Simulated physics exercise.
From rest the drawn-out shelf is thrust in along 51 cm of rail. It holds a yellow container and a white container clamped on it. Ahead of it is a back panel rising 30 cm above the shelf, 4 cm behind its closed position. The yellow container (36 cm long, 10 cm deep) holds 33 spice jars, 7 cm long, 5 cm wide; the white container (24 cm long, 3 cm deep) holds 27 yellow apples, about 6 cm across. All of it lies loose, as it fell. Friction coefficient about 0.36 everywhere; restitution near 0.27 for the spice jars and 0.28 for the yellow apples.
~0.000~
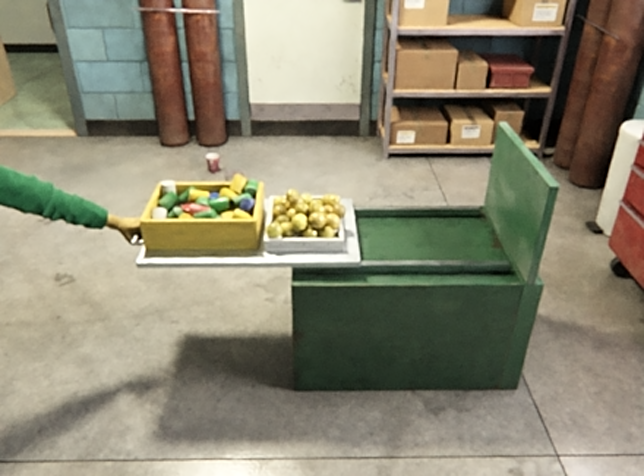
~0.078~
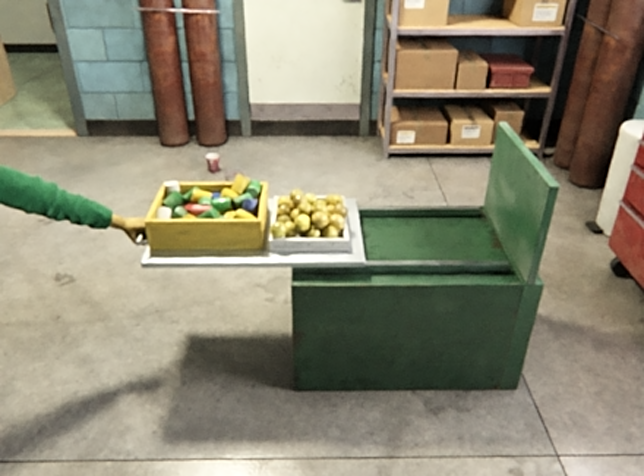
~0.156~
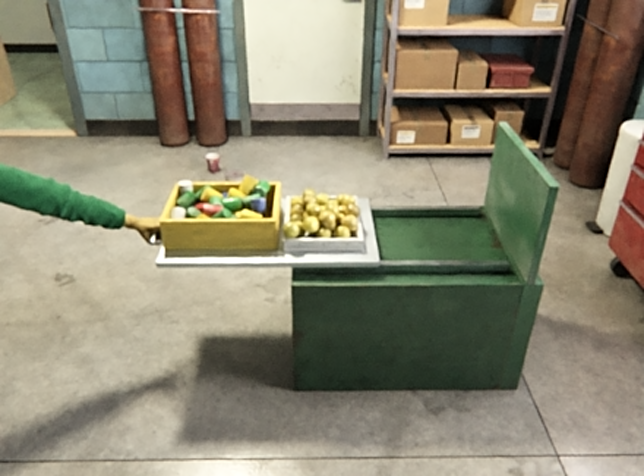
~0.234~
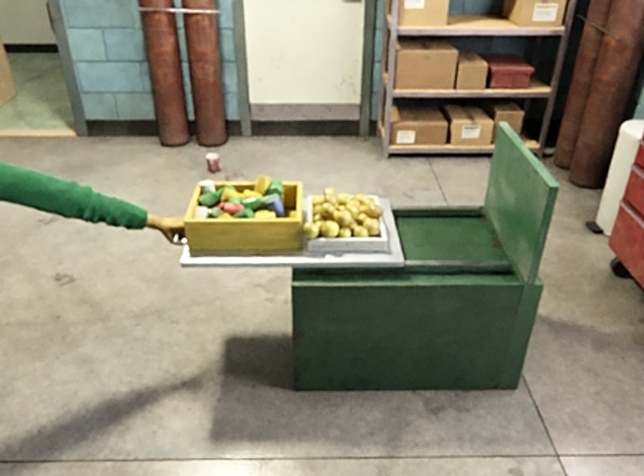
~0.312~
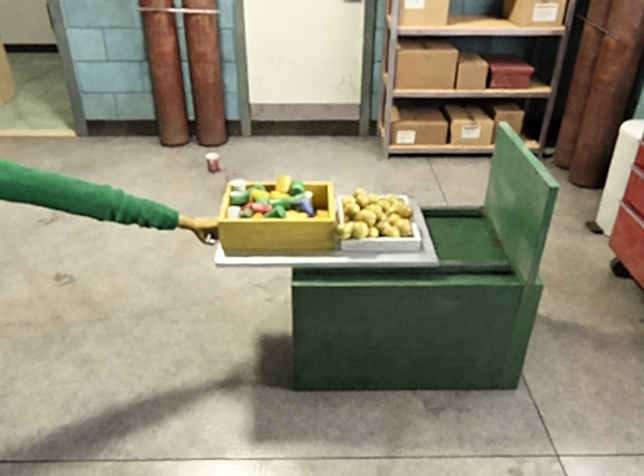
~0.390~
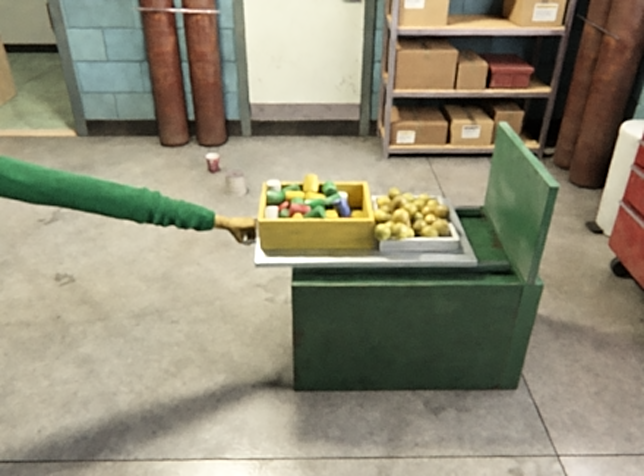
In a workshop with a concrete floor, a green-sleeved arm pushes a pale board carrying a yellow container of colourful items and a white container of round yellow objects steadily rightward across an open green chest, toward its upright panel.
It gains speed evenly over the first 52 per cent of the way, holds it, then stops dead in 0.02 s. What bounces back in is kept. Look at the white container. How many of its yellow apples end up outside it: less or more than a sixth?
Over a sixth of the yellow apples leave the white container.
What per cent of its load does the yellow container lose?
About: Yellow container 5 per cent.
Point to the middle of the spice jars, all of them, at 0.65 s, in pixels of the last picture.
At about (364, 214).
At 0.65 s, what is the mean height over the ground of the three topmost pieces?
About 70 cm.
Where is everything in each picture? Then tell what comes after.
In the first frame (places track the rim corner closest to us here), white container (269, 239); yellow container (144, 220); 0 cm pushed; all still inside.
The second frame shows white container (273, 239); yellow container (149, 220); 2 cm pushed.
The third frame shows white container (288, 239); yellow container (164, 220); 6 cm pushed.
The fourth frame shows white container (312, 239); yellow container (188, 220); 15 cm pushed.
The fifth frame shows white container (345, 239); yellow container (222, 220); 26 cm pushed.
The sixth frame shows white container (384, 239); yellow container (262, 220); 39 cm pushed; all still inside.
After 0.45 s, the shelf hits its stop.
After 0.53 s, the yellow container has all 33 and the white container is down by 4 of 27.
After 0.65 s, the yellow container has all 33 and the white container is down by 7 of 27.
After 0.87 s, the yellow container is down by 1 of 33 and the white container is down by 8 of 27.
Outcome (at 1.30 s), the yellow container is down by 1 of 33 and the white container is down by 8 of 27. Asked share, 8 of 27, 30 per cent.
